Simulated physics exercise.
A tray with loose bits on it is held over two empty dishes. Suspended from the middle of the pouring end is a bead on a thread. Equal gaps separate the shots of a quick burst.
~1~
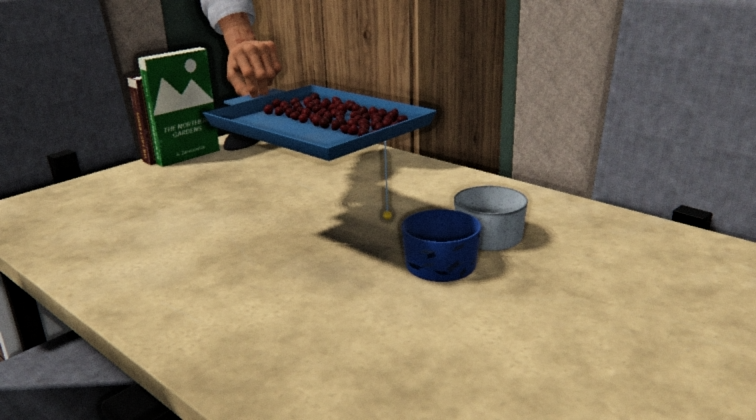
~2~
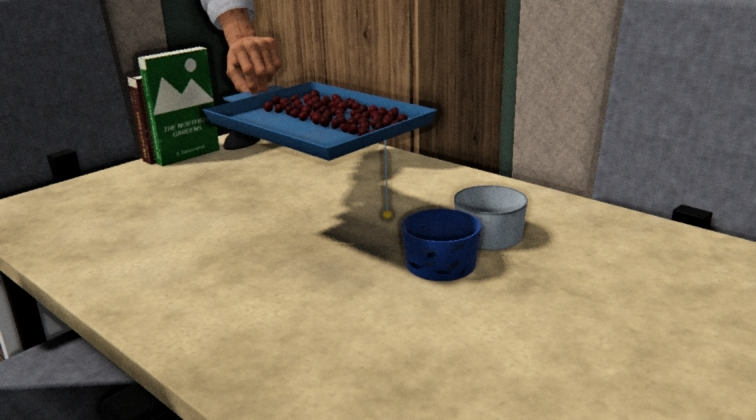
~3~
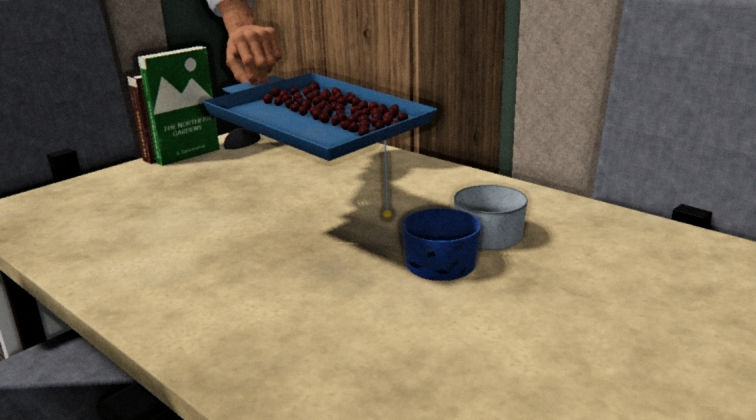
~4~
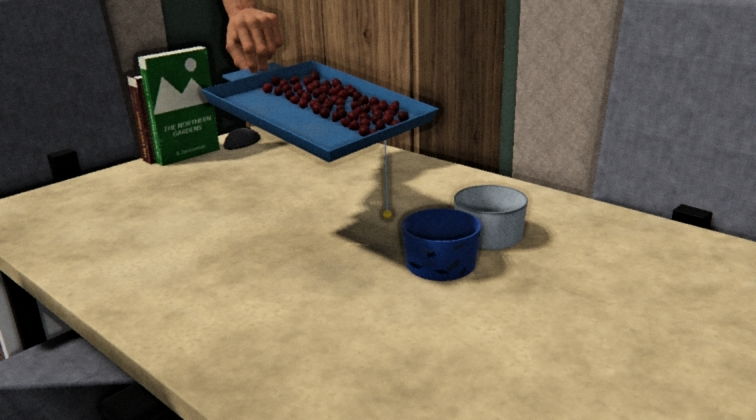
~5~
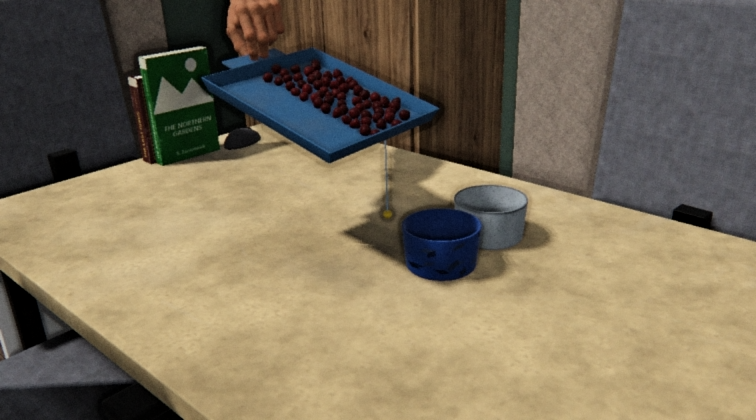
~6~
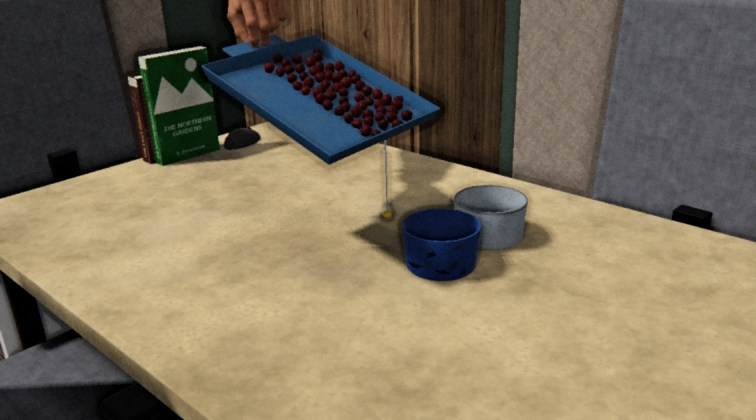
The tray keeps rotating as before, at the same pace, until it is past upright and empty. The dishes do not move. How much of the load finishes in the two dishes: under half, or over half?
Under half.
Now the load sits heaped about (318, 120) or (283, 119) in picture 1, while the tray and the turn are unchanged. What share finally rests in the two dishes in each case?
About 20 and 10 per cent.
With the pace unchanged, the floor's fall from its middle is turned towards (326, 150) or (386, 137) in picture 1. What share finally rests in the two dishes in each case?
Shares, approx.: 0 %, then 60 %.
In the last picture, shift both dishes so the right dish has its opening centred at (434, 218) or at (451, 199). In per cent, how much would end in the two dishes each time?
About 80% on the first try and 20% on the second.
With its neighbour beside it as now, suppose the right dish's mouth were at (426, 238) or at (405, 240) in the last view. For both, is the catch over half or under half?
At place one the greater share; at place two the greater share.
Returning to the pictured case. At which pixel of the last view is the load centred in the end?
It settles centred around (397, 294).
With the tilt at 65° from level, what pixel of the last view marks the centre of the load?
At about (373, 127).
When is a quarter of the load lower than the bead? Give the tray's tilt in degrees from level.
The tilt is near 80° by then.
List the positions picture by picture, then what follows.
In the first picture, corners of the pouring end (328, 145) and (430, 111), level; middle of the load (335, 113), dried cherries; left dish (472, 253); right dish (521, 224); bead on its thread (387, 215).
In the second picture, corners of the pouring end (328, 145) and (430, 110), level; middle of the load (335, 111).
In the third picture, corners of the pouring end (329, 146) and (430, 109), tipped barely, lowest at the left corner; middle of the load (335, 106).
In the fourth picture, corners of the pouring end (329, 148) and (431, 108), tipped a little, lowest at the left corner; middle of the load (335, 99).
In the fifth picture, corners of the pouring end (330, 149) and (432, 108), tipped a little, lowest at the left corner; middle of the load (336, 93).
In the sixth picture, corners of the pouring end (331, 151) and (433, 107), tipped clearly, lowest at the left corner; middle of the load (338, 87); left dish (472, 252); right dish (521, 223).
Just after the last frame, tray tipped steeply; almost all on the tray; just a few outside both; about a tenth in the air.
A moment on, tray tipped past a quarter turn; just a few on the tray; roughly a quarter in the left dish; roughly two thirds outside both; about a tenth in the air.
Further on, tray tipped past a quarter turn; roughly a quarter in the left dish; the larger part outside both.
When it is over, tray tipped past a quarter turn; roughly a quarter in the left dish; not one in the right dish; the larger part outside both.
